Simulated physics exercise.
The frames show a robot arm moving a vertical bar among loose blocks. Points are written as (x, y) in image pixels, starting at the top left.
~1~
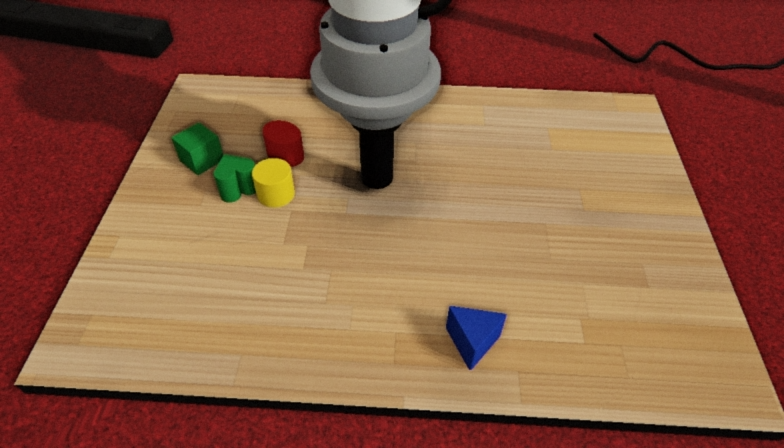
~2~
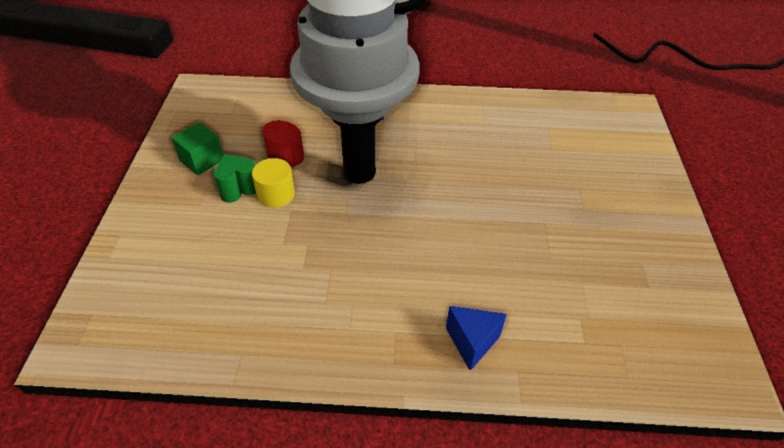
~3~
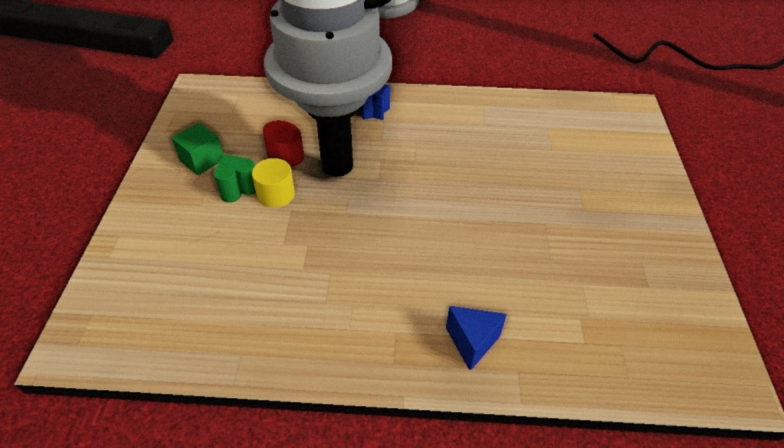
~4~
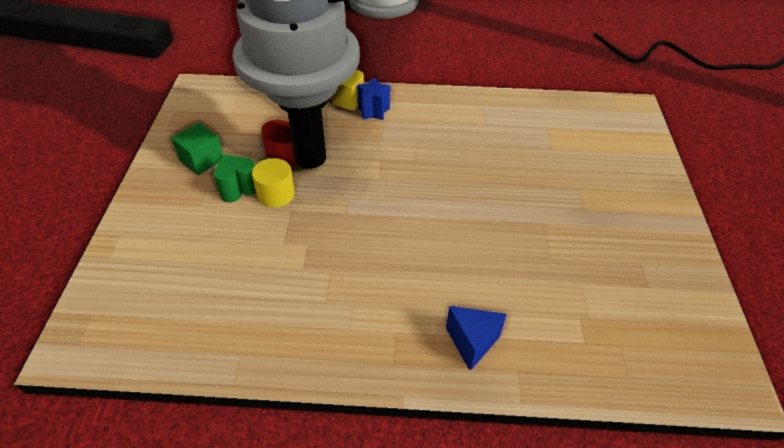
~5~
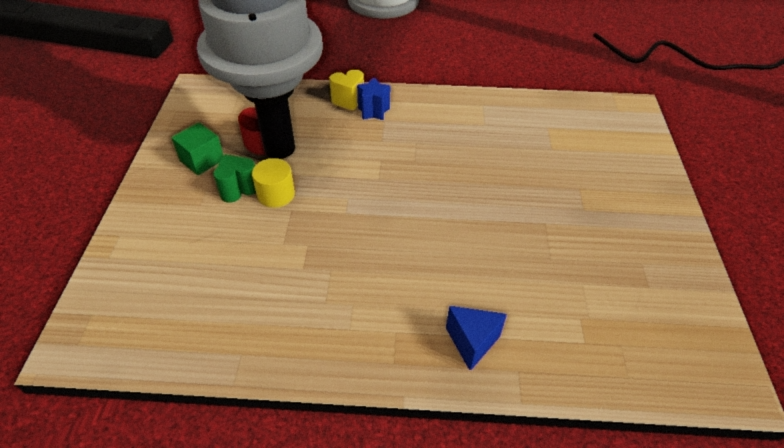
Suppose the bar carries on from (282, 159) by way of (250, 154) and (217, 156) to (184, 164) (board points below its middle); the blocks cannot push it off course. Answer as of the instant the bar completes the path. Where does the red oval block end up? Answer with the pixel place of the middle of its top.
I'd expect the centre of its top face to be at (232, 108).
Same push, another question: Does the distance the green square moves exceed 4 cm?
Answer: Yes.
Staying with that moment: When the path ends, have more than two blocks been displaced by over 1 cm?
No, I don't think so.
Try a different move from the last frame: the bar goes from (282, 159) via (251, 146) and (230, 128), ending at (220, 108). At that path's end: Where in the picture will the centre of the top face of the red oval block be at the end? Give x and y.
I'd expect the centre of its top face to be at (231, 69).
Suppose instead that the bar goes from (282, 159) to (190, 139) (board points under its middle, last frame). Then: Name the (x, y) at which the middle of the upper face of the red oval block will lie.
The spot you're after is about (228, 102) in the image.
The first path, step by step. One third of the way, bar at (246, 144); red oval block at (237, 110), turned 45° clockwise.
Two thirds of the way, bar at (212, 146); green square at (174, 139), turned 20° clockwise; red oval block at (232, 108), turned 65° clockwise.
At the end, bar at (180, 154); green square at (141, 145), turned 35° clockwise; red oval block at (232, 108), turned 65° clockwise; yellow disc still.
